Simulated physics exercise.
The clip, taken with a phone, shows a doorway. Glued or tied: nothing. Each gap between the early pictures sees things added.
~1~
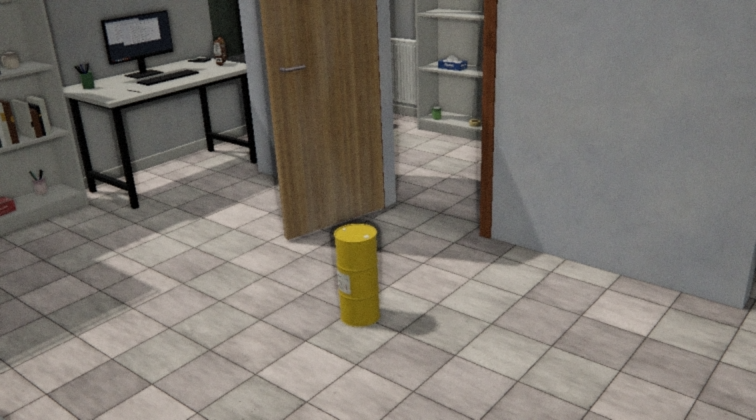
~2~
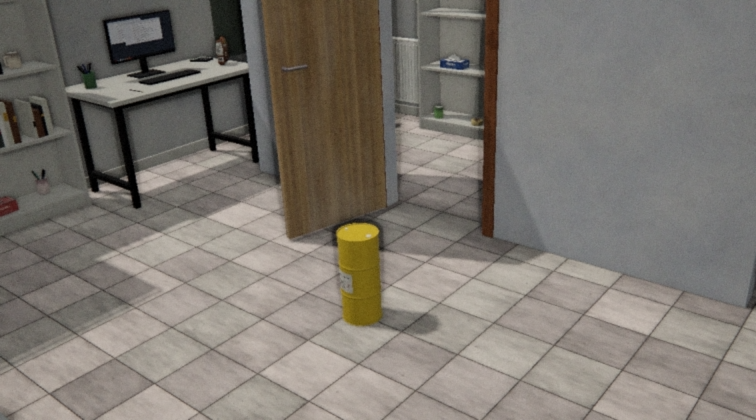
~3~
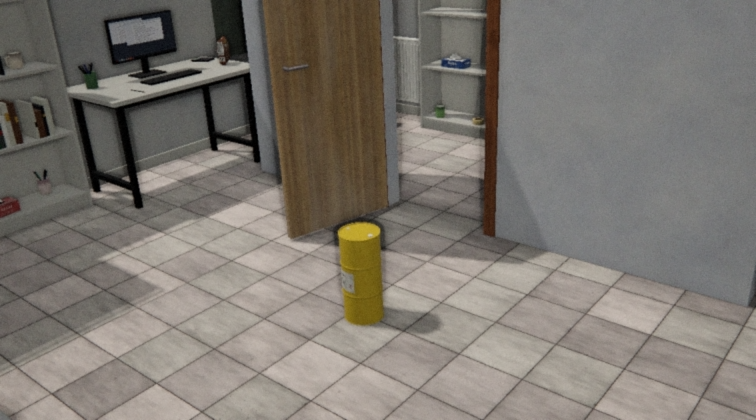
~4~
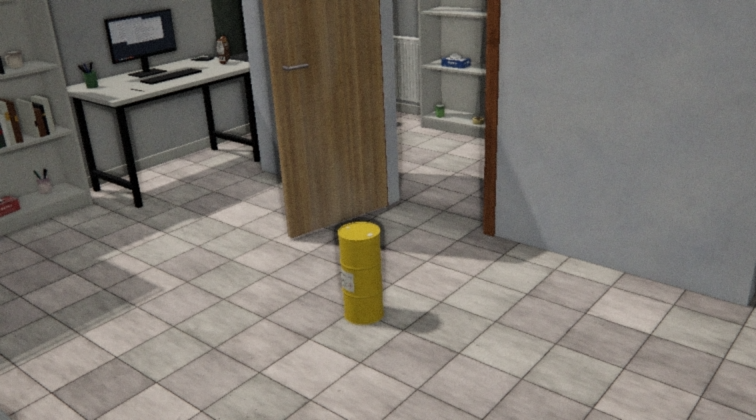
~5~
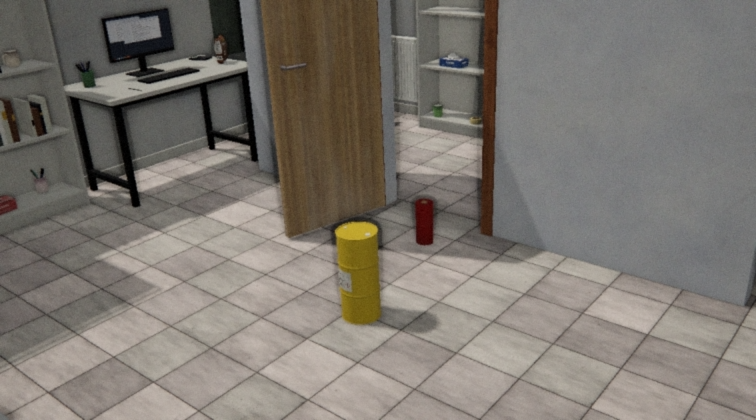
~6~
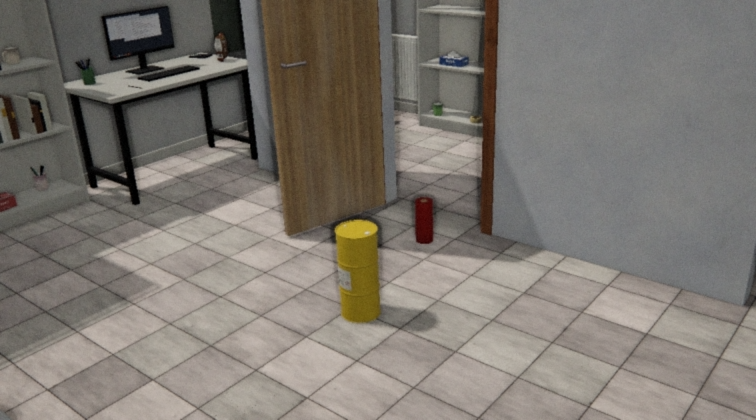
A yellow canister stands by an open door, and a red roll appears behind it.
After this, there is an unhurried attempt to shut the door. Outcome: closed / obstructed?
The door will probably complete its swing.
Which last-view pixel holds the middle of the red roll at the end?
Pretty much around (484, 197), I'd say.
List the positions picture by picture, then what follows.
The first frame shows door wide open and still; yellow canister (358, 276).
The second frame shows door wide open and still; yellow canister (360, 275).
The third frame shows door wide open and still; yellow canister (362, 274).
The fourth frame shows door wide open and still; yellow canister (362, 274).
The fifth frame shows door wide open and still; yellow canister (359, 273).
The sixth frame shows door wide open and still; red roll (424, 221); yellow canister (359, 272).
Then, 1.10 s past the last view, door 48° open.
Then, 1.60 s past the last view, door 7° open; red roll displaced well along near (466, 211).
Then, 2.00 s past the last view, door 0° open; red roll on its side near (495, 203).
Finally, door 0° open; down or leaning hard on the floor, red roll; yellow canister still in place. Final places as the last picture's camera would see them, red roll near (484, 197).
